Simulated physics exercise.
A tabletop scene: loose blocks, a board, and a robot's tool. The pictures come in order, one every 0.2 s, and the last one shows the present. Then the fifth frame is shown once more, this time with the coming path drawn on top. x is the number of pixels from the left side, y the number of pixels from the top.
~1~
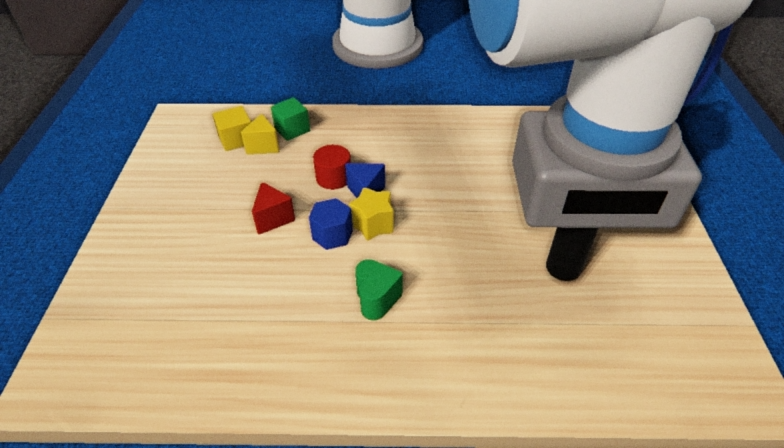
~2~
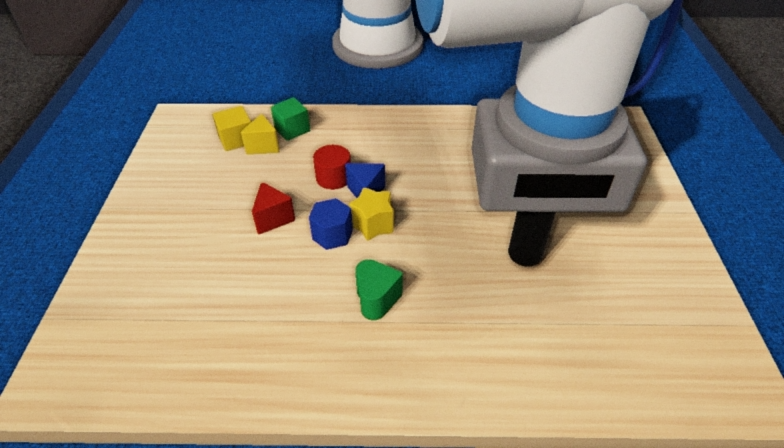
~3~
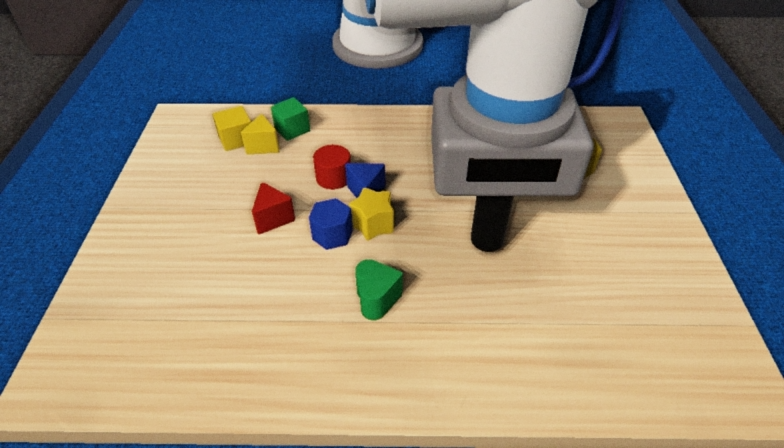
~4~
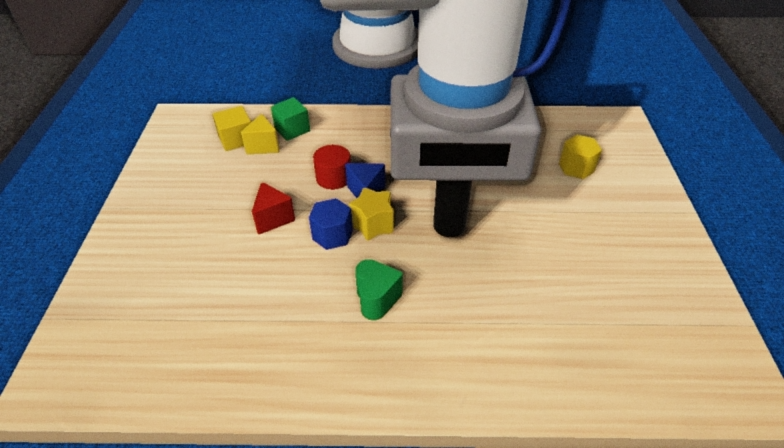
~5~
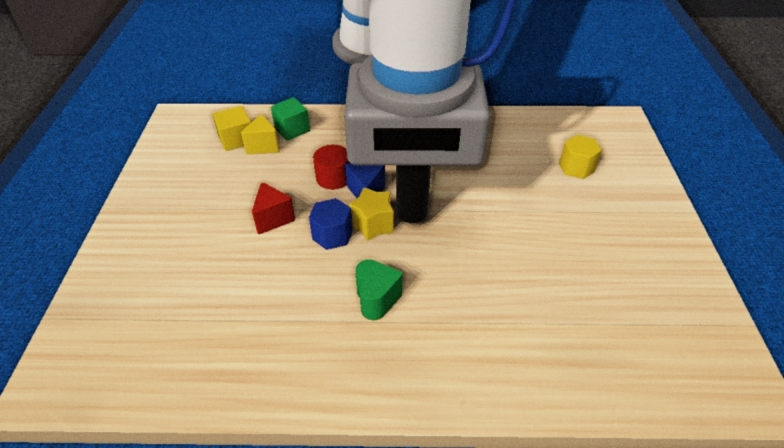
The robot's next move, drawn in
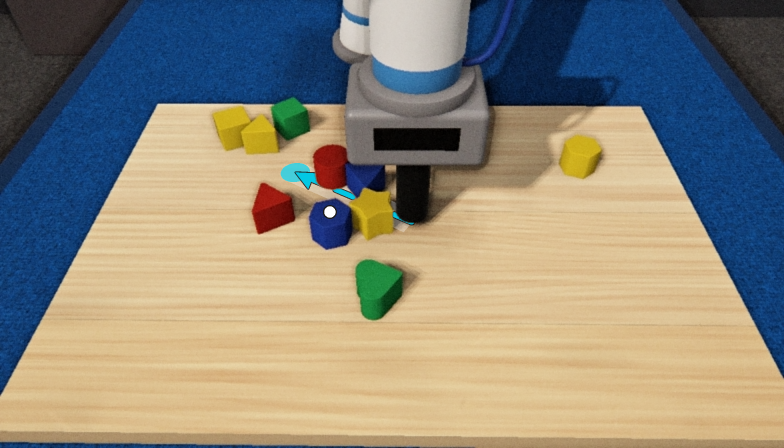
On a wooden tabletop, a robot arm moves its black tool left toward still, colourful blocks.
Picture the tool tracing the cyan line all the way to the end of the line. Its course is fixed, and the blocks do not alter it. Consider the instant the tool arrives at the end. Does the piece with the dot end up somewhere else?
That would be a yes.
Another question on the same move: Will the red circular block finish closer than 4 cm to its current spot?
That would be a no.
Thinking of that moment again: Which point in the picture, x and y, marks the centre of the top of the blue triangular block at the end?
Top centre: (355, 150).
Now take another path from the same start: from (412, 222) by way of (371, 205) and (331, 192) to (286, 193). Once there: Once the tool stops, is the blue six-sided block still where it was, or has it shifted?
Once the path ends, it is somewhere new.
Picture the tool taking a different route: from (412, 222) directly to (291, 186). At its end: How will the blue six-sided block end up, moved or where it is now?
That block is going to get moved.
Drawn move, straight from (412, 222) to (295, 172); the dot is on the blue six-sided block.
What follows on the original path. One third of the way, tool at (370, 196); blue six-sided block at (313, 219); red circular block at (330, 154); blue triangular block at (358, 165), turned 40° clockwise; yellow star-shaped block at (347, 199), turned 45° anticlockwise.
Two thirds of the way, tool at (331, 179); blue six-sided block at (313, 220); red circular block at (320, 144); blue triangular block at (353, 151), turned 80° clockwise; yellow star-shaped block at (343, 198), turned 60° anticlockwise.
At the end, tool at (294, 164); blue six-sided block at (313, 220); red circular block at (311, 132); blue triangular block at (353, 151), turned 85° clockwise; yellow star-shaped block at (343, 198), turned 60° anticlockwise.
